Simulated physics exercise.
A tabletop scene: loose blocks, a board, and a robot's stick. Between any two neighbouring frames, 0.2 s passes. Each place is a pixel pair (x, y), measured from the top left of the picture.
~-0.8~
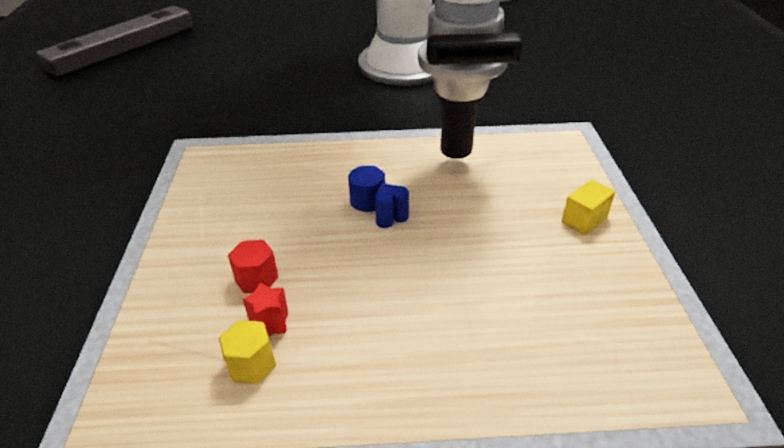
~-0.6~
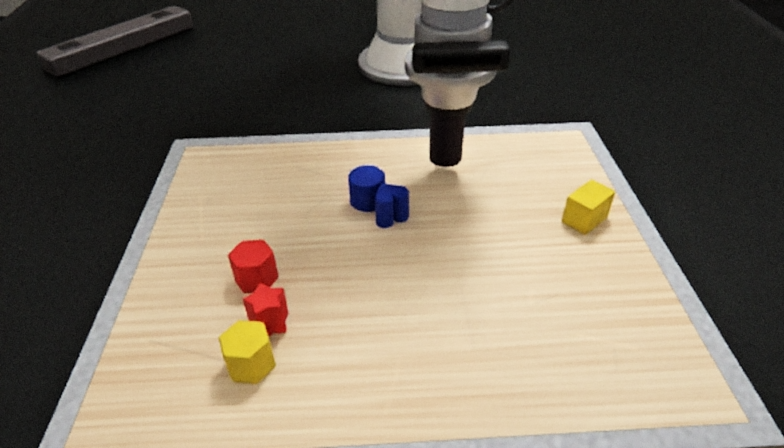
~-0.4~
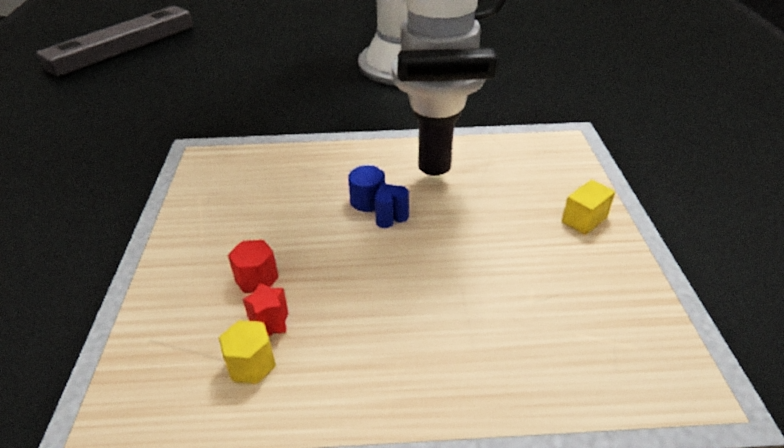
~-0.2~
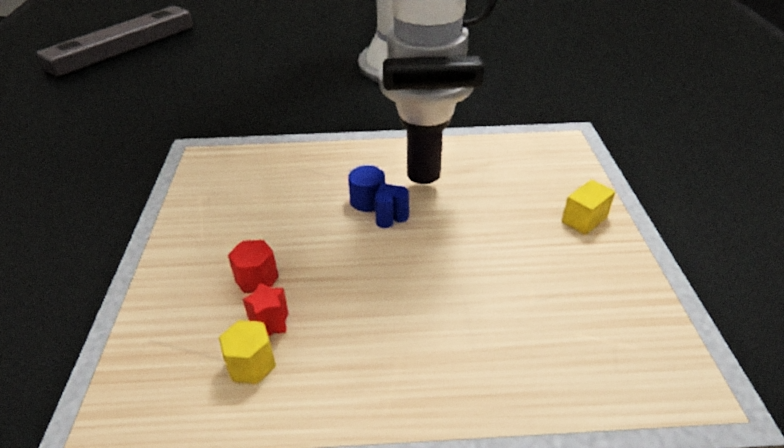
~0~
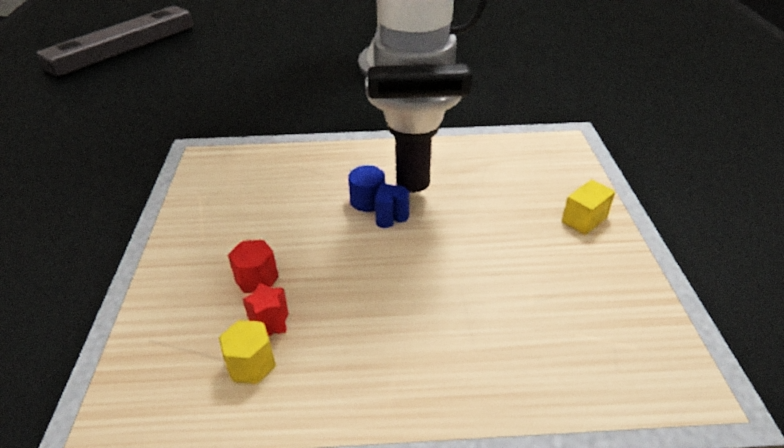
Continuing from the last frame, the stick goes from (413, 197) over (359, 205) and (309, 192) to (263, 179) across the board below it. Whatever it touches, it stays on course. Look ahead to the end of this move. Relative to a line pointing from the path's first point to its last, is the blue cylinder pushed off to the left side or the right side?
My prediction: Leftwards.
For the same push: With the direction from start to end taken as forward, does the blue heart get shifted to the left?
Yes, I think so.
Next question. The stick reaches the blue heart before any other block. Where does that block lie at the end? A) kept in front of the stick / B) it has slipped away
B - it has slipped away.
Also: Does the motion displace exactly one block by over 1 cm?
I'd say no.
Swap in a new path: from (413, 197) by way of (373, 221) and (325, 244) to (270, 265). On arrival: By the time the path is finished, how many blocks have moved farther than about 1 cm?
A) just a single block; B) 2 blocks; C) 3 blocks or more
Correct choice: C.
On the path given first. One third of the way, stick (356, 190); blue cylinder (320, 175); blue heart (378, 199), turned 25° anticlockwise.
Two thirds of the way, stick (306, 177); blue cylinder (269, 168); blue heart (378, 199), turned 25° anticlockwise.
At the end, stick (260, 164); blue cylinder (225, 166); blue heart (378, 199), turned 25° anticlockwise.
